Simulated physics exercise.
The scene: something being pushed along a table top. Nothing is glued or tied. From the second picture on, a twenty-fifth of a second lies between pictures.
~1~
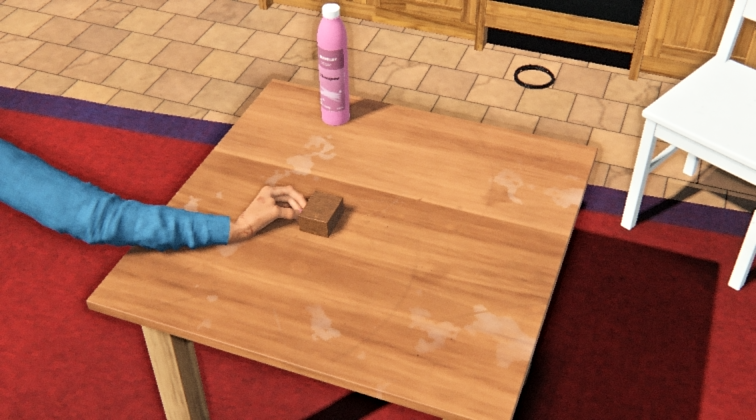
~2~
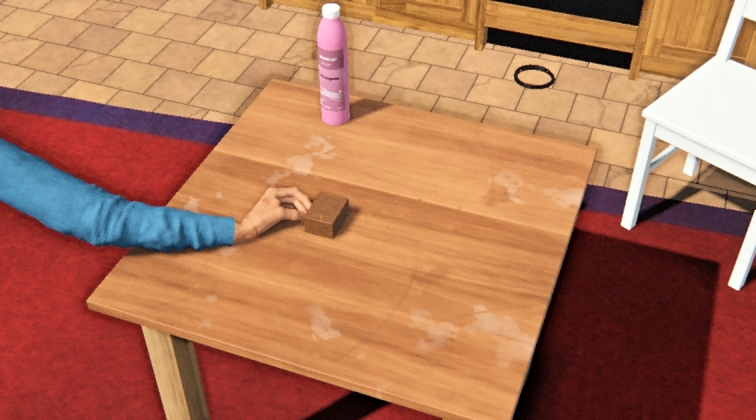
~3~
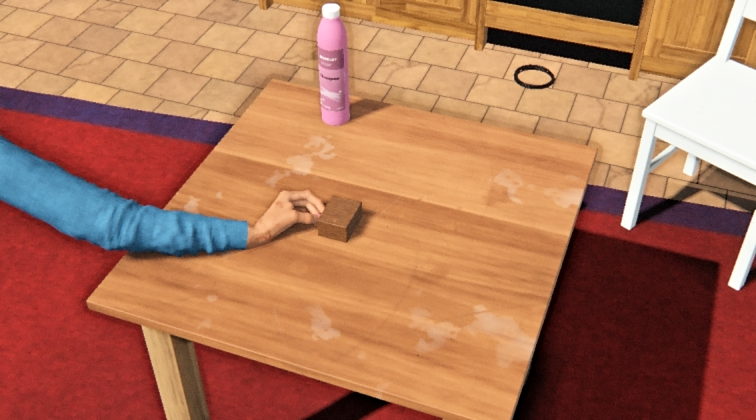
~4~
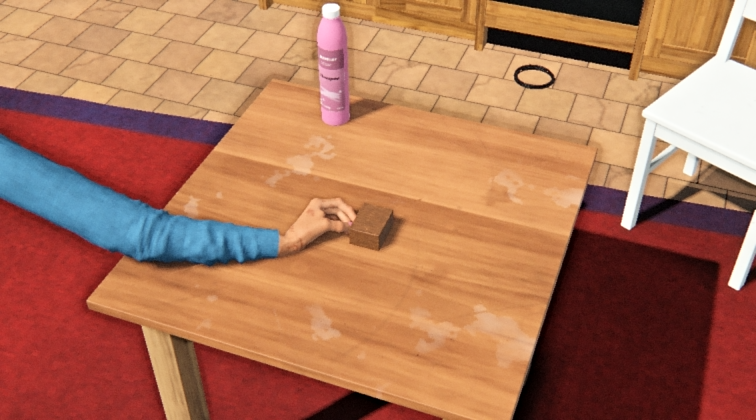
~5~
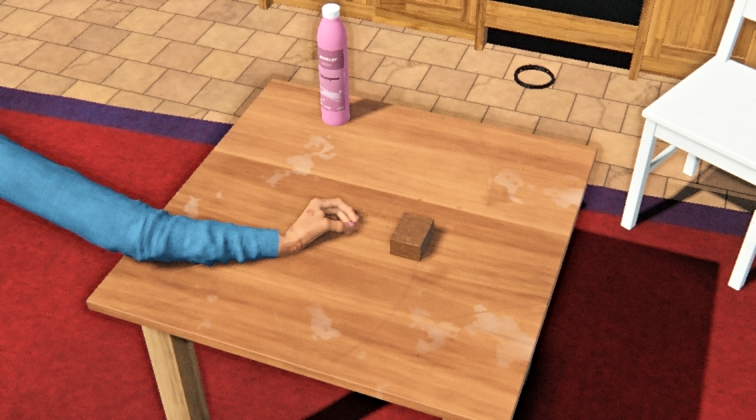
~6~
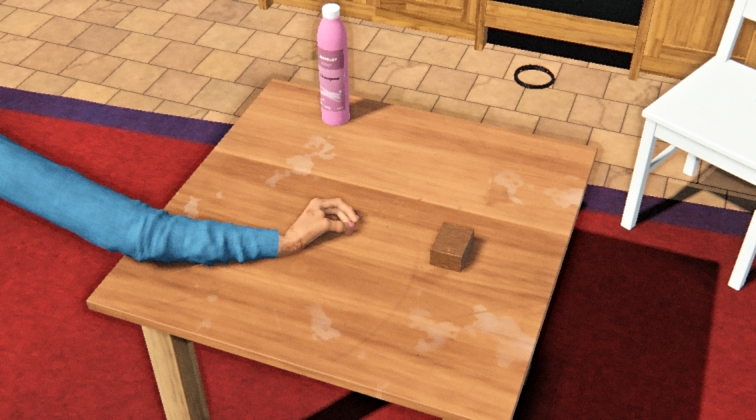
A hand pushes a brown block rightward across a wooden table, and it slides onward alone.
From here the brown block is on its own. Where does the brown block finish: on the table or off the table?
The brown block drops to the floor.
Then, 0.20 s after the last picture, brown block now off the table.
Then, 0.40 s after the last picture, things are still on the move.
By the end, off the table, brown block.
